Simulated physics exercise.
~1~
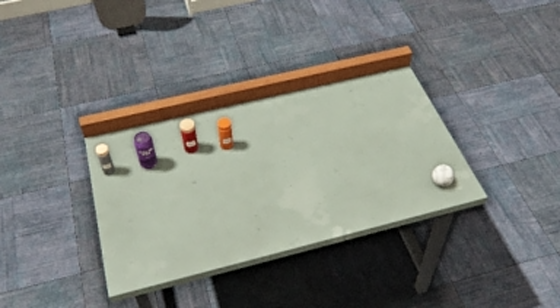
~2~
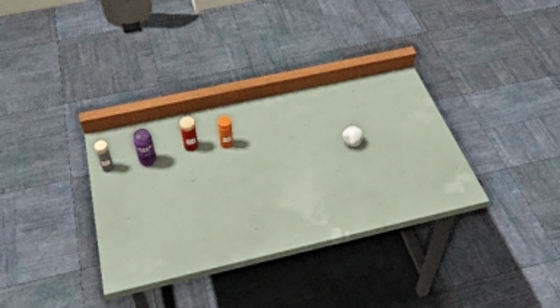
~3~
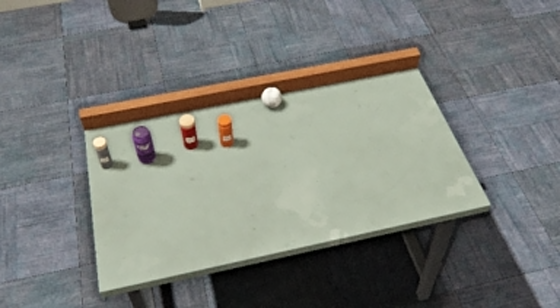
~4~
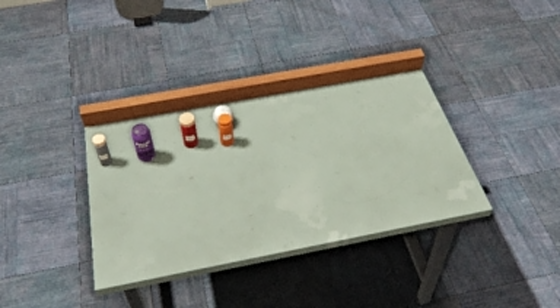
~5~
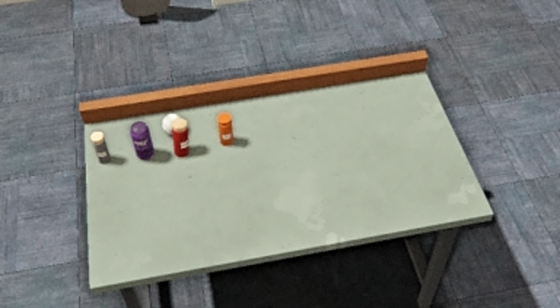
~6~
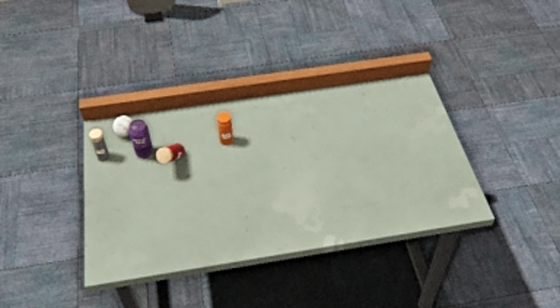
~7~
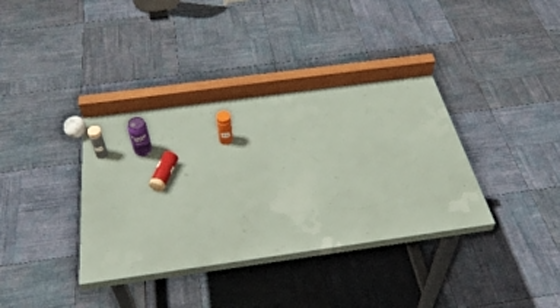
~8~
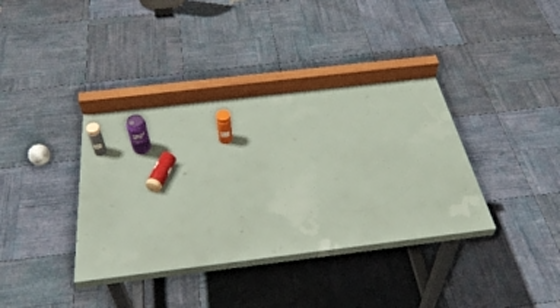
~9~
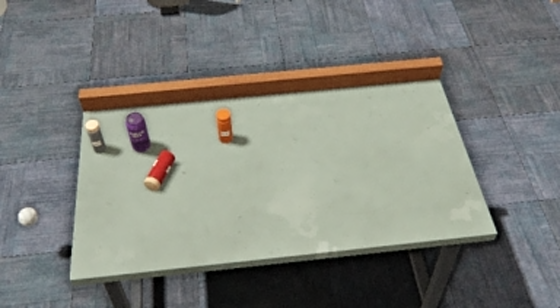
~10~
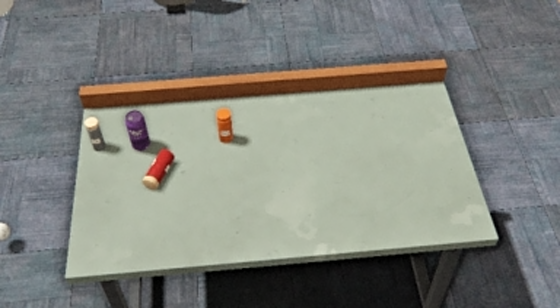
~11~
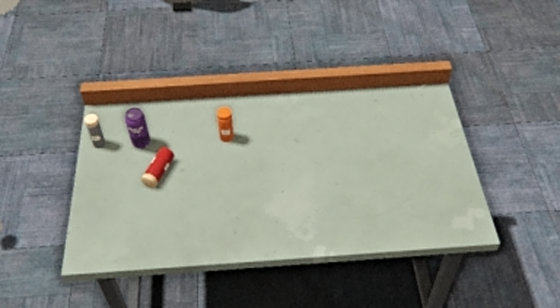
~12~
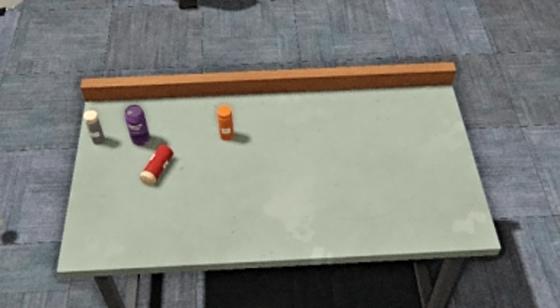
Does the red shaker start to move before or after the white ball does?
The red shaker starts to move after the white ball. The ball is already rolling across the table while the red shaker still stands in its place.
